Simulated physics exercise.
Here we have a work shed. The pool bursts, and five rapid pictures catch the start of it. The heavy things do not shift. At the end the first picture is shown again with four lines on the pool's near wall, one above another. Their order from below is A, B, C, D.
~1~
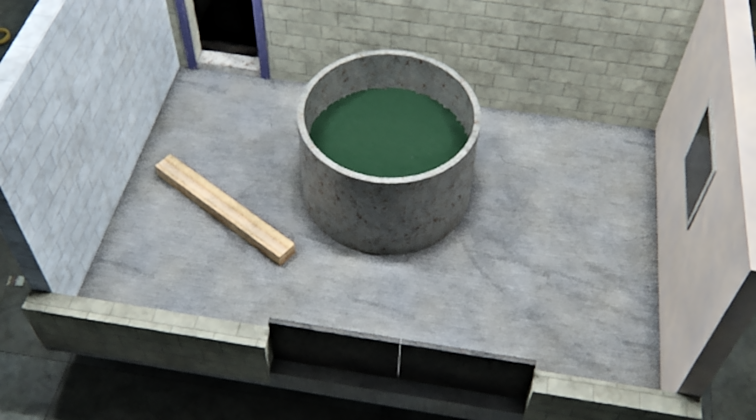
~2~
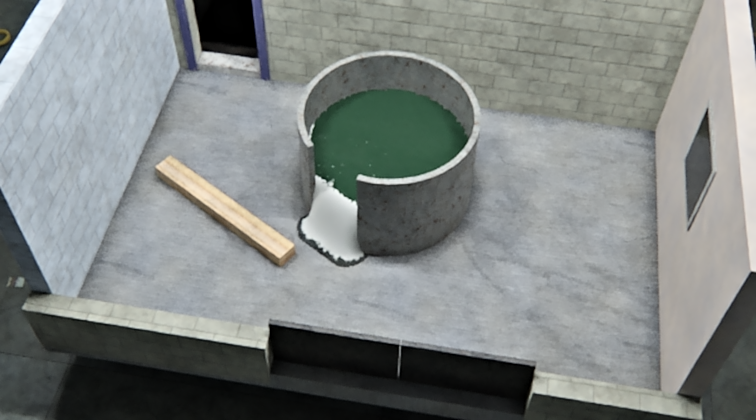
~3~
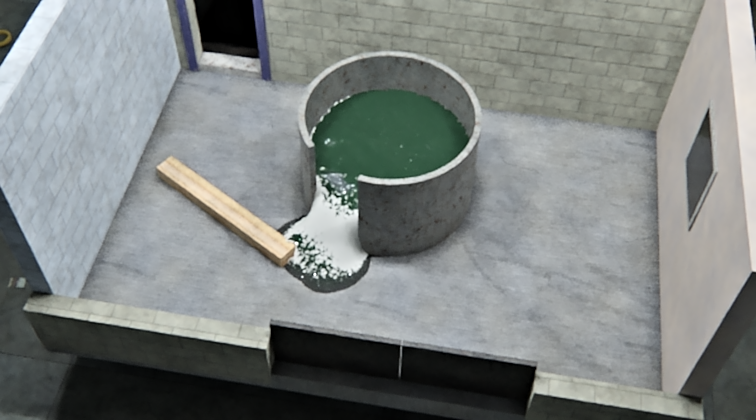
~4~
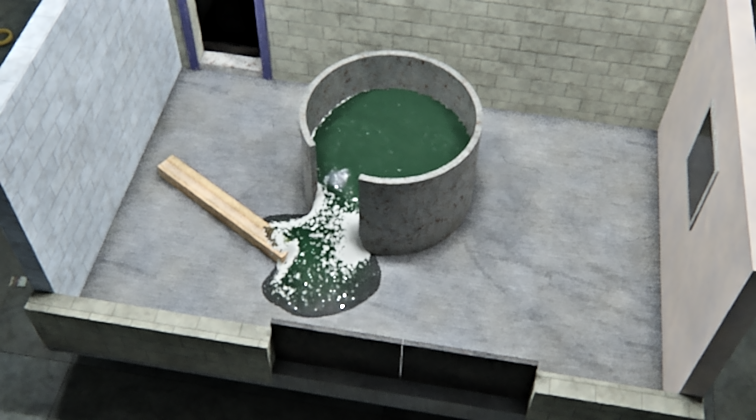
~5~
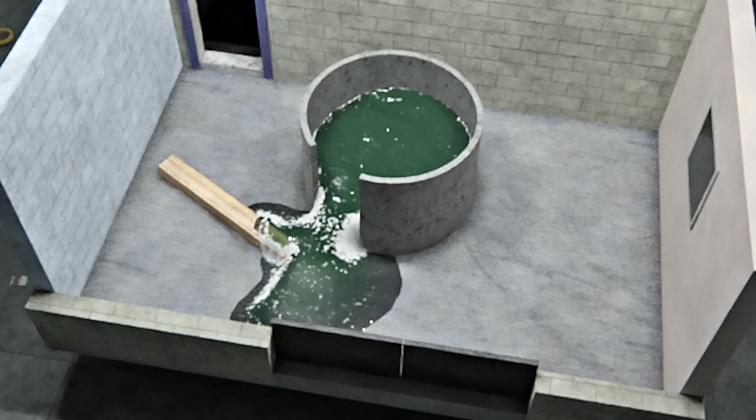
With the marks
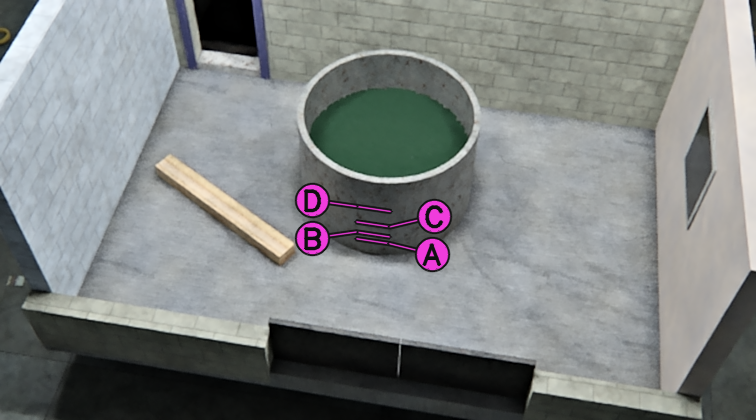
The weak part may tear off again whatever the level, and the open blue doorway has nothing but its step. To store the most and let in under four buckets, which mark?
Take C.
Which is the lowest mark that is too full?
D.
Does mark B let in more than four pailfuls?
No.
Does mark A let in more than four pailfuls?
No, that is safe.
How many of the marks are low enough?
Three.
In magenta, A at (372, 241); B at (372, 234); C at (373, 224); D at (373, 208); from the bottom up A, B, C, D.
Choosing A, nothing gets over.
Choosing B, nothing gets over.
Choosing C, a bucket or two gets in.
Choosing D, about 9 bucketfuls get in.
